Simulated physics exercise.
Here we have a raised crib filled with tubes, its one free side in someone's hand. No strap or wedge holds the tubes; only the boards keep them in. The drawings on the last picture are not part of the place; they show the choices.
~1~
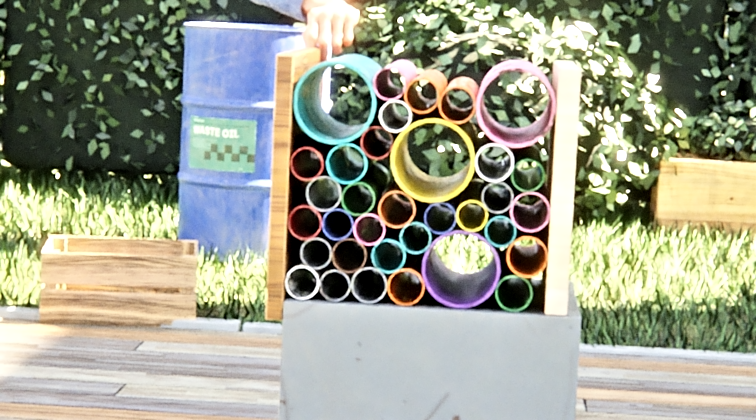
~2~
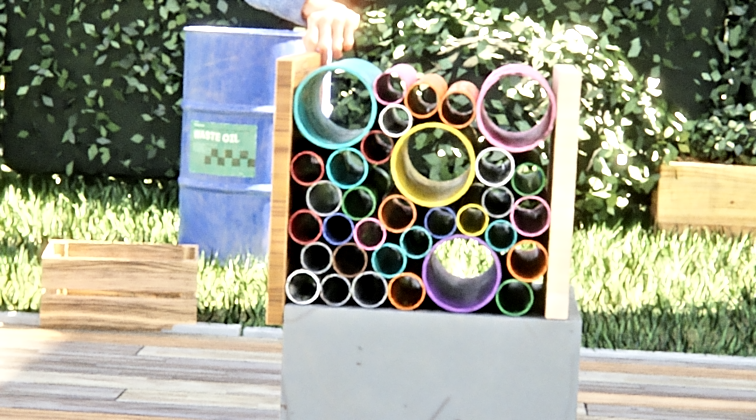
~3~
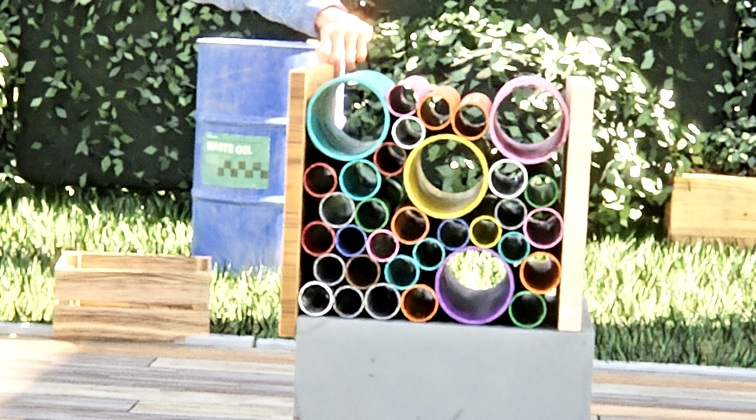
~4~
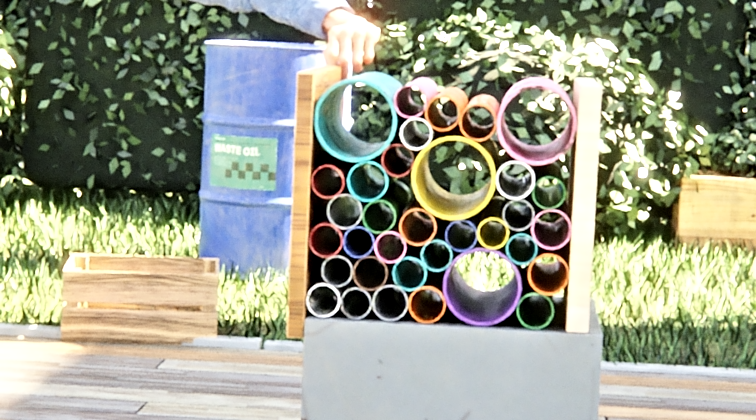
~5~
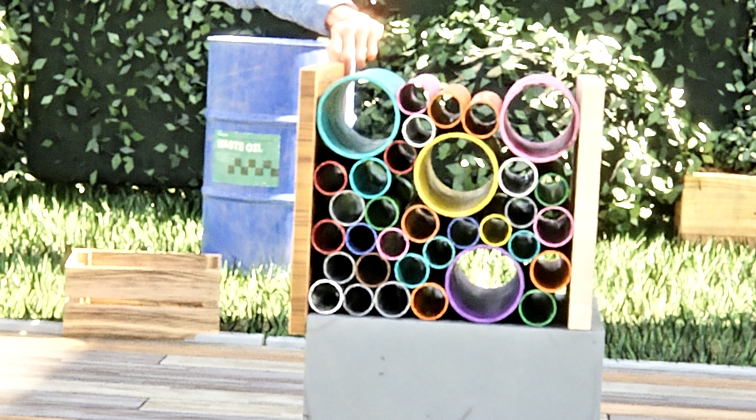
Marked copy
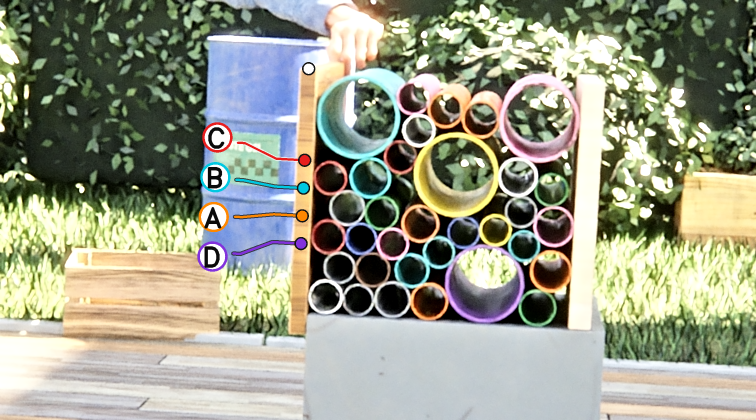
On a gray block outdoors, a hand grips a board beside stacked colorful tubes, which stay still.
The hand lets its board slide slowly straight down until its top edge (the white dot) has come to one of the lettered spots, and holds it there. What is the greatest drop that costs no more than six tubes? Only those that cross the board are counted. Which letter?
The answer is mark D.
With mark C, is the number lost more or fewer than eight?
It loses fewer than eight.
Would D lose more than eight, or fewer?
At D, fewer than eight.
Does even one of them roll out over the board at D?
Yes.
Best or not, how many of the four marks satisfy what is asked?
Four of them.
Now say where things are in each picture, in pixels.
The first picture shows a turquoise tube (500, 231); a yellow tube (433, 160); a red tube (307, 164).
The second picture shows a red tube (307, 168); a white tube (396, 120).
The third picture shows side board (311, 190); a white tube (316, 299).
The fourth picture shows a green tube (536, 311); a red tube (326, 240).
The fifth picture shows a turquoise tube (524, 246); a yellow tube (457, 175); a red tube (330, 178).
On the marked copy, A at (302, 216); B at (303, 188); C at (305, 160); D at (301, 244); the white dot at (309, 69).
Following D. Soon after the start, top of the board (315, 145).
Later, top of the board (312, 228).
In the end, top of the board (311, 243), four out over the board.
As for the rest, A three out over the board; B one out over the board; C none out over the board.
